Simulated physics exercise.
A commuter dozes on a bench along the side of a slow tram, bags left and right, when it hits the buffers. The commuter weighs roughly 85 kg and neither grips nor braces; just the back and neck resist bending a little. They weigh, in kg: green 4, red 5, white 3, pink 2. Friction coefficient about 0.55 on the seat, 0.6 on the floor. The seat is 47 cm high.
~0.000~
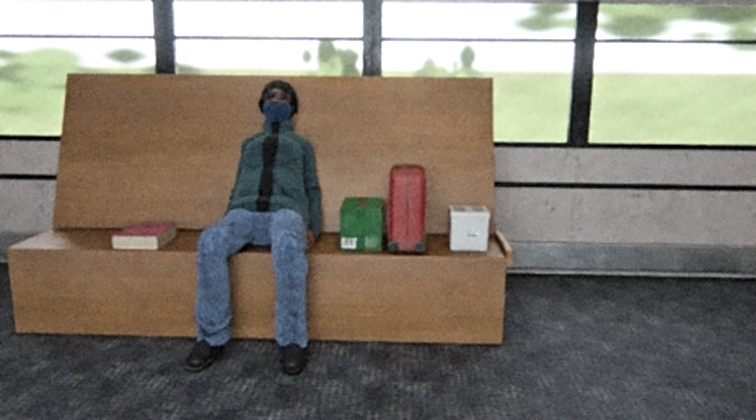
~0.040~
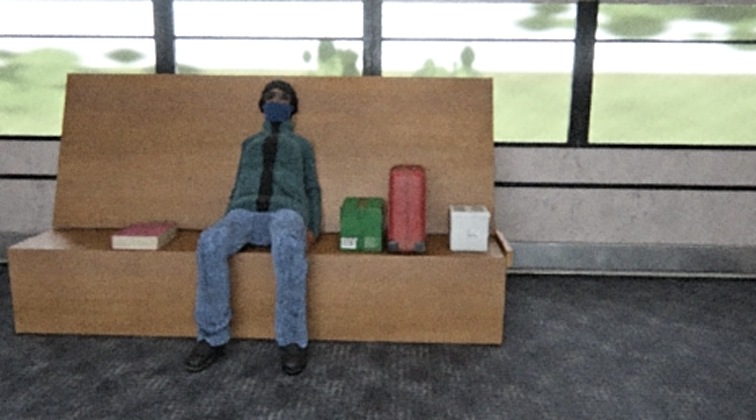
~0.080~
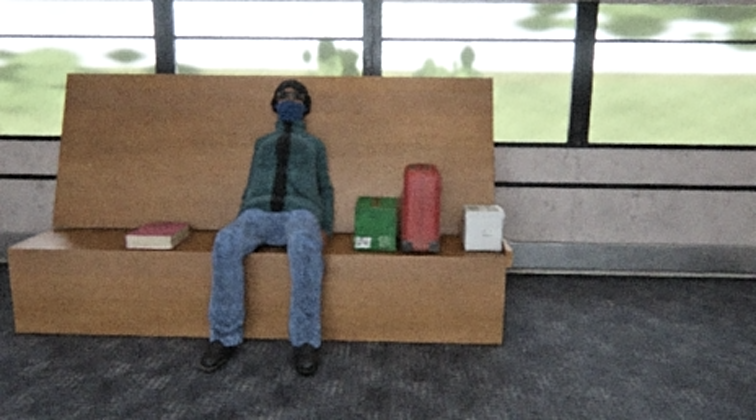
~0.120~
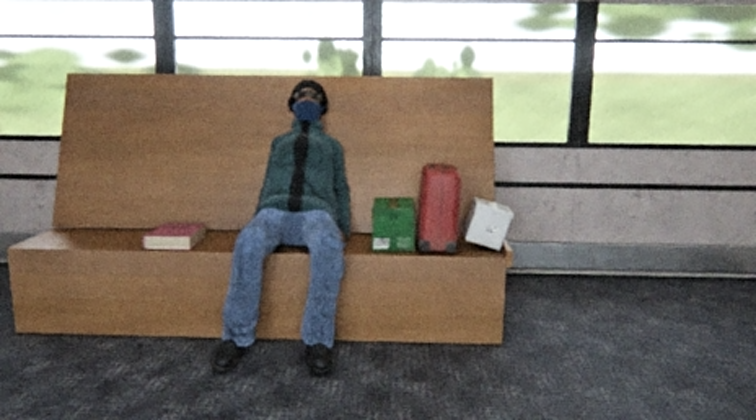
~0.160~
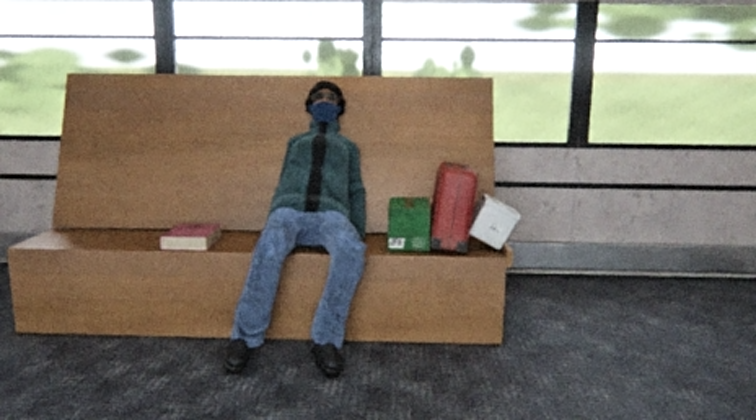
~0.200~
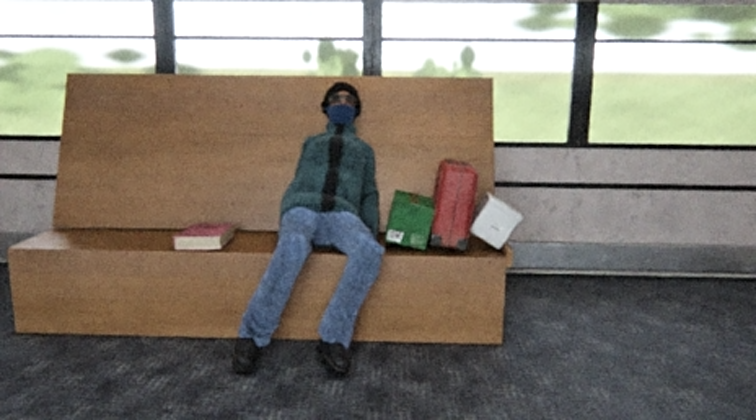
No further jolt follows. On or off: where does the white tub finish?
The white tub comes off.
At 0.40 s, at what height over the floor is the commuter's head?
Roughly 110 cm.
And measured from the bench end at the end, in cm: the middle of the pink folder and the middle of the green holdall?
Pink folder 130 short, green holdall 40 short.
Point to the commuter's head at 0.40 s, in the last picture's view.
Around (420, 123).
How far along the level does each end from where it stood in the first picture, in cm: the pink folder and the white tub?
Pink folder 60, white tub 70.
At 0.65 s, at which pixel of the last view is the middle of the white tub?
At about (531, 245).
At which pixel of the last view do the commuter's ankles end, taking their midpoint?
Around (324, 339).
After 0.40 s the white tub is 0 cm short of the bench end, tilted 65°, near (503, 220) in the last picture's view.
After 0.65 s the white tub is 16 cm past the bench end, tilted 165°, near (531, 245) in the last picture's view; the green holdall 43 cm short of the bench end, tilted 15°.
After 1.05 s the white tub is 43 cm past the bench end, tilted 55°, near (577, 307) in the last picture's view; the green holdall 42 cm short of the bench end, tilted 15°.
When all is still (1.5 s), green holdall stays on; red case stays on; white tub drops off; pink folder stays on; commuter's hips keep to the seat.
